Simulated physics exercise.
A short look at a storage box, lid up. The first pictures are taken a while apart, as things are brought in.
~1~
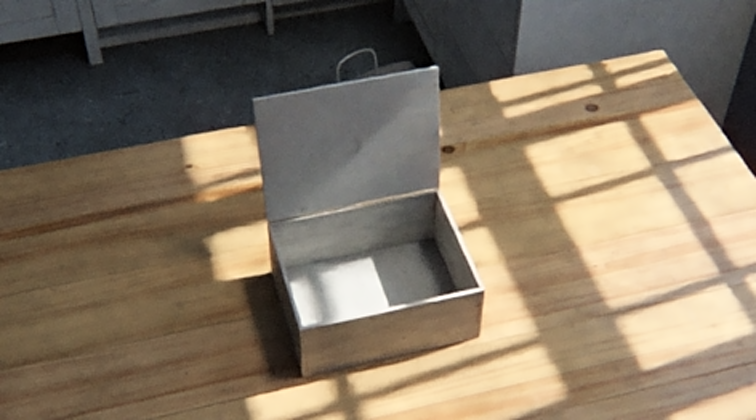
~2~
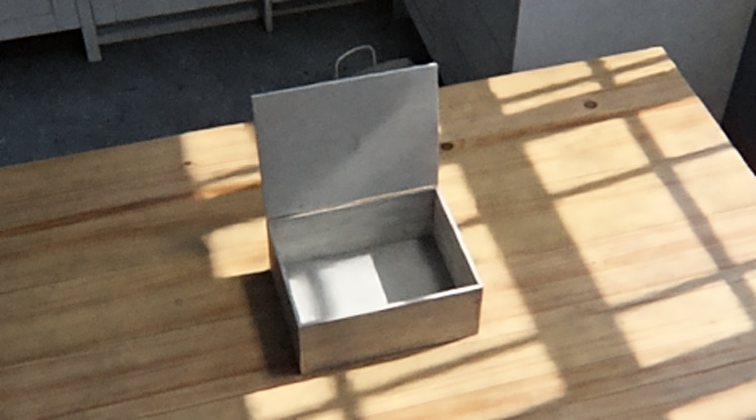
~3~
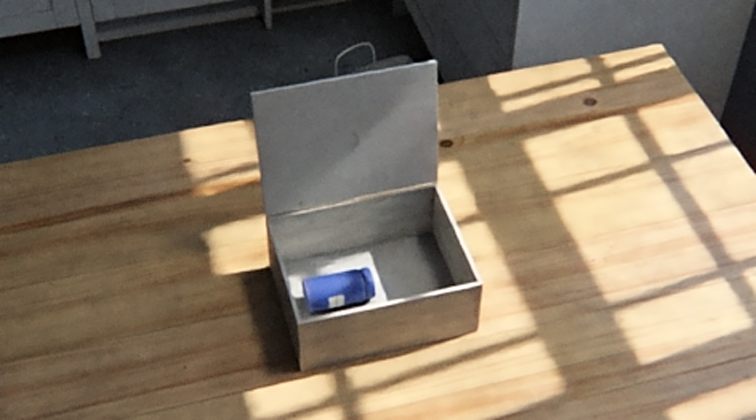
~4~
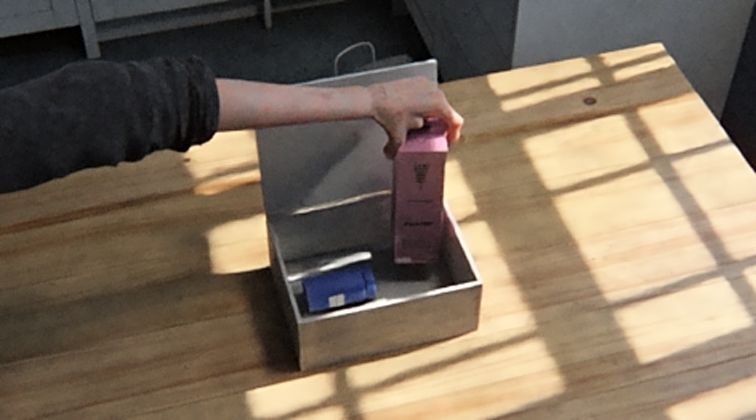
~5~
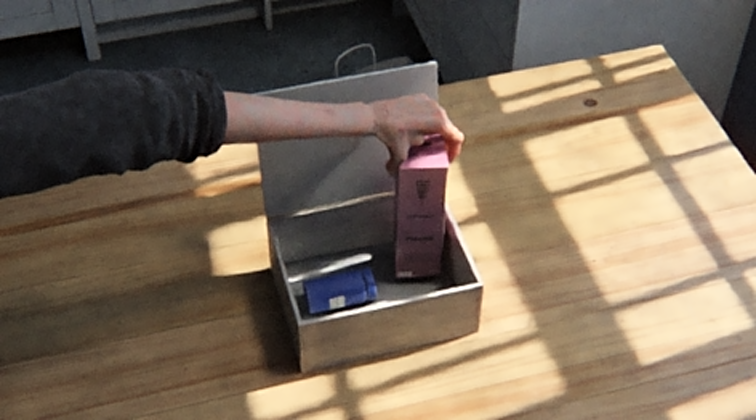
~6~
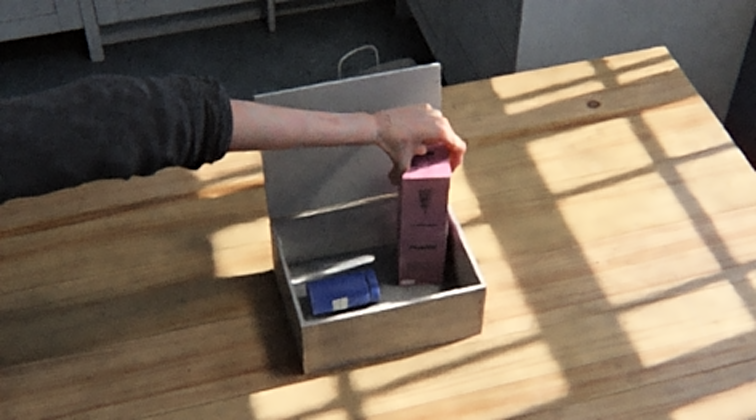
A wooden table in a room, lit by window-shaped patches of sunlight, is seen from above at an angle by a nearly still camera. An open grey box with its lid raised stands on it, empty at first, then holding a blue container at its front left. An arm in a dark sleeve reaches in from the left and lowers a tall pink carton upright into the right side, keeping its grip on the top.
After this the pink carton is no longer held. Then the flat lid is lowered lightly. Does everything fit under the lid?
It will not close.
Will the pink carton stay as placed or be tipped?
It tips.
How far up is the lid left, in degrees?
About 25°.
Then, 1.70 s on from there, lid 69° above the rim; pink carton turned 7° from how it was put near (423, 223).
Then, 2.30 s on from there, lid 34° above the rim; pink carton turned 49° from how it was put near (422, 268).
In the end, lid 24° above the rim; toppled in the box, pink carton; blue shaker unmoved. At the end, from the last picture's camera, pink carton near (420, 268).
